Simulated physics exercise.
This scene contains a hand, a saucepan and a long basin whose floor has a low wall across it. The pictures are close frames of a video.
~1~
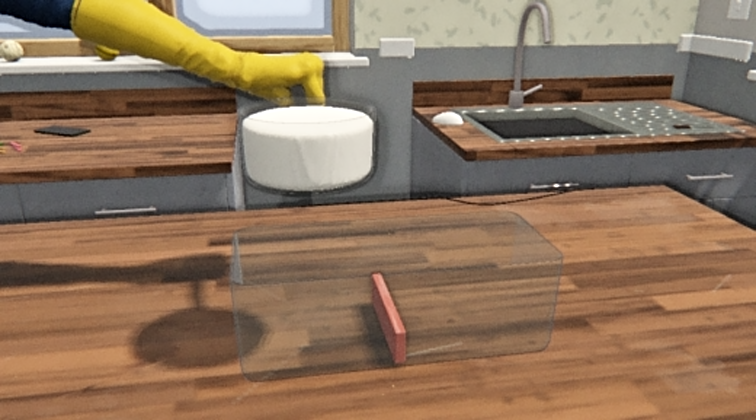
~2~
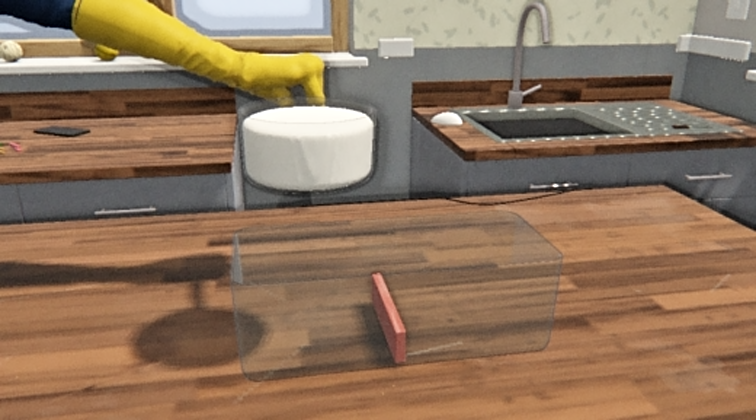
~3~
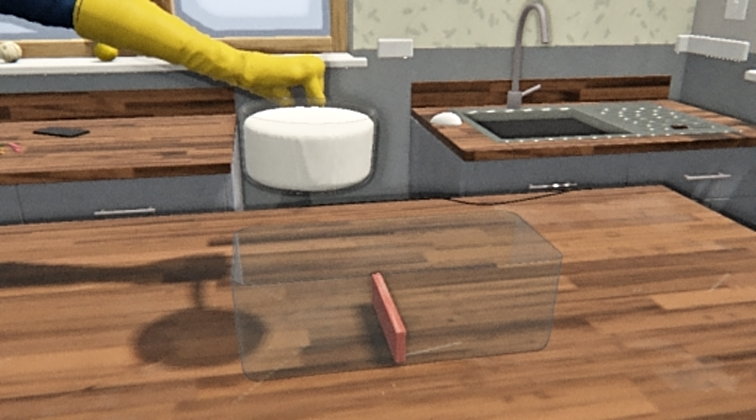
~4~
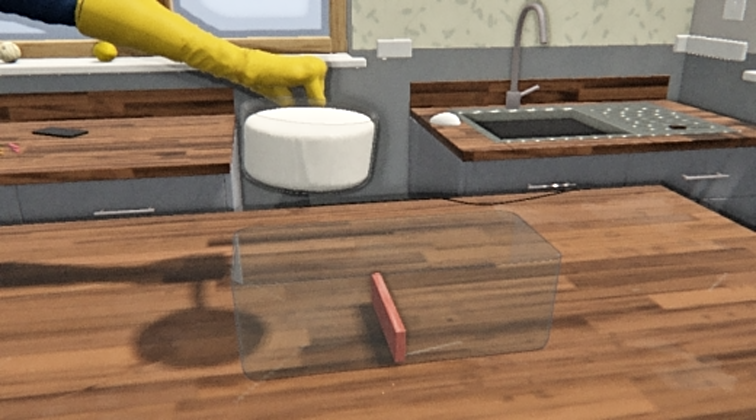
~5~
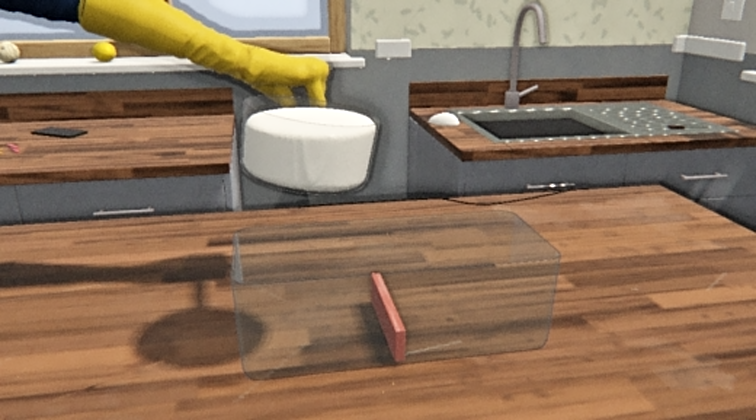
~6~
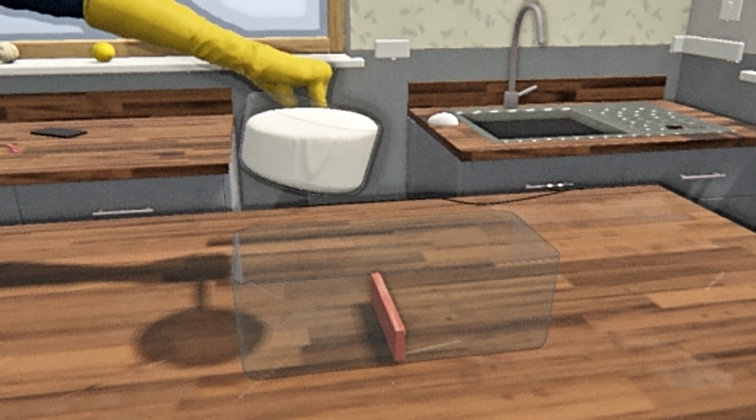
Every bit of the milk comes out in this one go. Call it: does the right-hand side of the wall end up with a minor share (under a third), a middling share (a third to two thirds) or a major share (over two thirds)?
The right side gets a major share.
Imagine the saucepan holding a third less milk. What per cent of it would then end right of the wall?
That share would be some 70 parts in a hundred.
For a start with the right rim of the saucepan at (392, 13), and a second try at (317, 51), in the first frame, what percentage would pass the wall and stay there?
90 %, then 55 %.
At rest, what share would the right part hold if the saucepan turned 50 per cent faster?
I'd say roughly 70 in every hundred ends up there.
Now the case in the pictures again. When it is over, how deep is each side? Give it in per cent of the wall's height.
On the left 20 %, on the right 60 %.
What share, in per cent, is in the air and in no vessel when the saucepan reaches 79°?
About 35 per cent.
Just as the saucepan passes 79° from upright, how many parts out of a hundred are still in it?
About 40 per cent.
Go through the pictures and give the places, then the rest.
It leans 0°; its right rim is at (373, 109); the milk meets the walls at (241, 121) and (371, 116); the long basin's rim runs from (233, 256) to (538, 234); the wall's top is at (387, 302), in the first picture.
It leans 1°; its right rim is at (374, 110); the milk meets the walls at (242, 122) and (371, 117), in the second picture.
It leans 2°; its right rim is at (374, 112); the milk meets the walls at (243, 121) and (371, 118), in the third picture.
It leans 5°; its right rim is at (375, 116); the milk meets the walls at (244, 121) and (372, 119), in the fourth picture.
It leans 9°; its right rim is at (377, 120); the milk meets the walls at (246, 120) and (373, 120), in the fifth picture.
It leans 14°; its right rim is at (378, 126); the milk meets the walls at (246, 122) and (376, 121), in the sixth picture.
A moment on, the saucepan is tipped on its side and 42 per cent is still to pour, 0 is left of the wall and 22 right of it.
Next, the saucepan is tipped right over and 4 per cent is still to pour, 15 is left of the wall and 76 right of it.
Then the saucepan is tipped right over and 0 per cent is still to pour, 23 is left of the wall and 77 right of it.
Later the saucepan is tipped right over and 0 per cent is still to pour, 23 is left of the wall and 77 right of it.
In the end 23 per cent lies left of the wall, 77 right of it and 1 outside.
